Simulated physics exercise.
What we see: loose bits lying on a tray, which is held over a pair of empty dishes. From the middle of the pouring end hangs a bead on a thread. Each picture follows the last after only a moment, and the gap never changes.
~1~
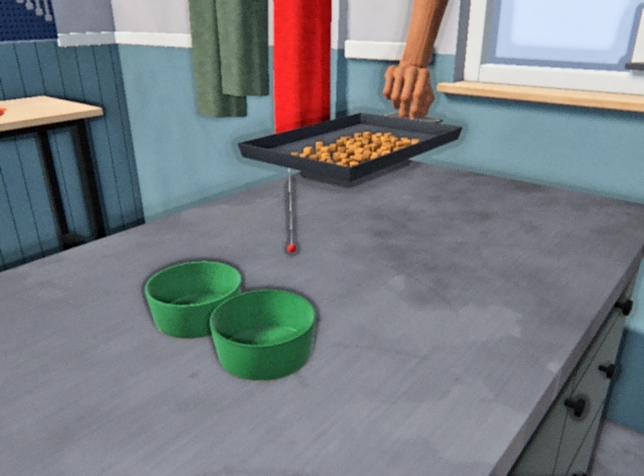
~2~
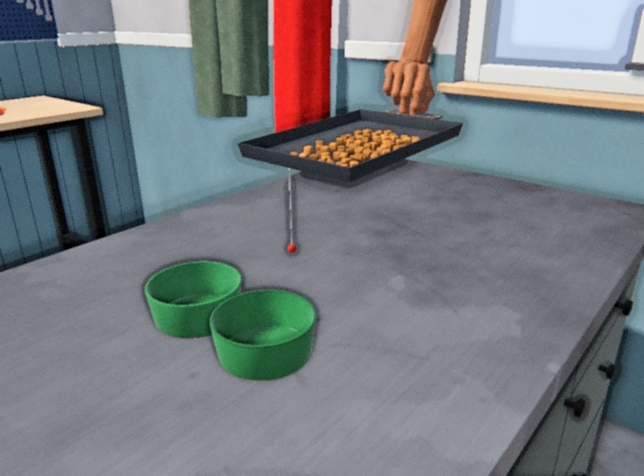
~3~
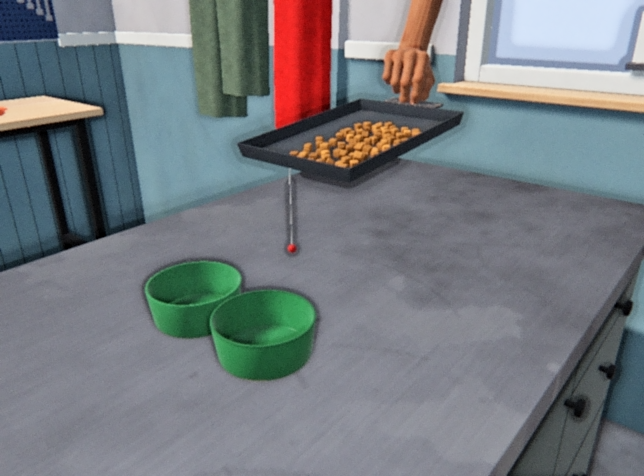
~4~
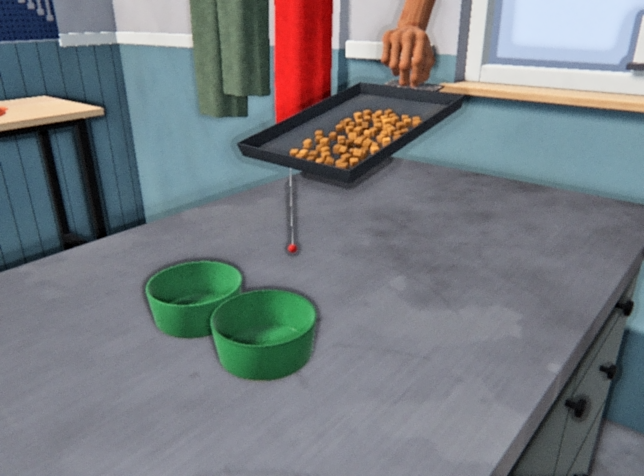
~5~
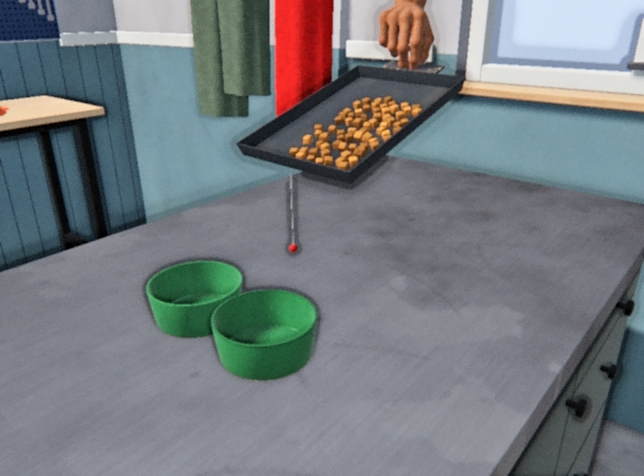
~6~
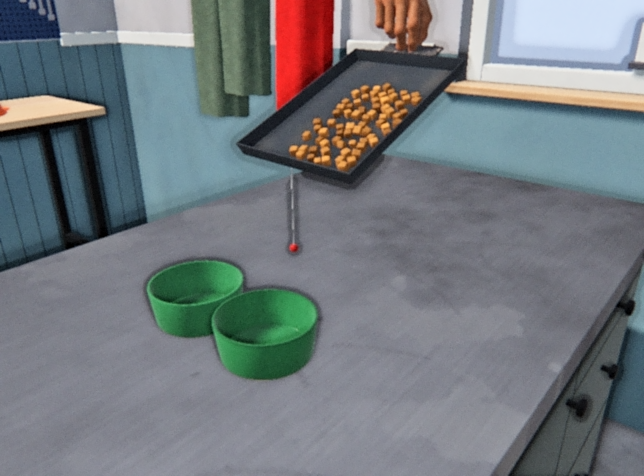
A dark tray of small brown cubes, held by a hand at its far edge, starts nearly level and tilts gradually as the hand raises that edge, while two green bowls and a red bead hanging on a thread stay still.
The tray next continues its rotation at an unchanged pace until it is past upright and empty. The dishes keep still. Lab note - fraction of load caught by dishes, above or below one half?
Below one half.
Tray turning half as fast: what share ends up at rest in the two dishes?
I'd say near 30 per cent.
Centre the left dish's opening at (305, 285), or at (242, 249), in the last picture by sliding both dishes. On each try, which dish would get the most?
Result, first place: The lefthand one; second place: The righthand one.
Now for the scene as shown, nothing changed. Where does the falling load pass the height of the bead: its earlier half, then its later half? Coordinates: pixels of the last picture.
The leading part at (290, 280), the rest of it at (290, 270).
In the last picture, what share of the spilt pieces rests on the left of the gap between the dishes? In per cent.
Estimate: About 10 in every hundred.
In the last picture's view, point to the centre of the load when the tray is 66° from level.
Check around (319, 147) in the last picture.
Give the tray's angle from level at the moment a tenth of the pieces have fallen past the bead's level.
Around 115° at that moment.
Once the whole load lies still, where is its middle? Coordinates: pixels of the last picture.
About (283, 322).
Just after the last frame, tray tipped steeply; every one on the tray.
A moment on, tray tipped past a quarter turn; almost all on the tray; just a few in the left dish; just a few outside both; about a tenth in the air.
Further on, tray tipped past a quarter turn; roughly a third in the right dish; about a tenth in the left dish; roughly two thirds outside both.
When it is over, tray tipped past a quarter turn; roughly a third in the right dish; about a tenth in the left dish; roughly two thirds outside both.
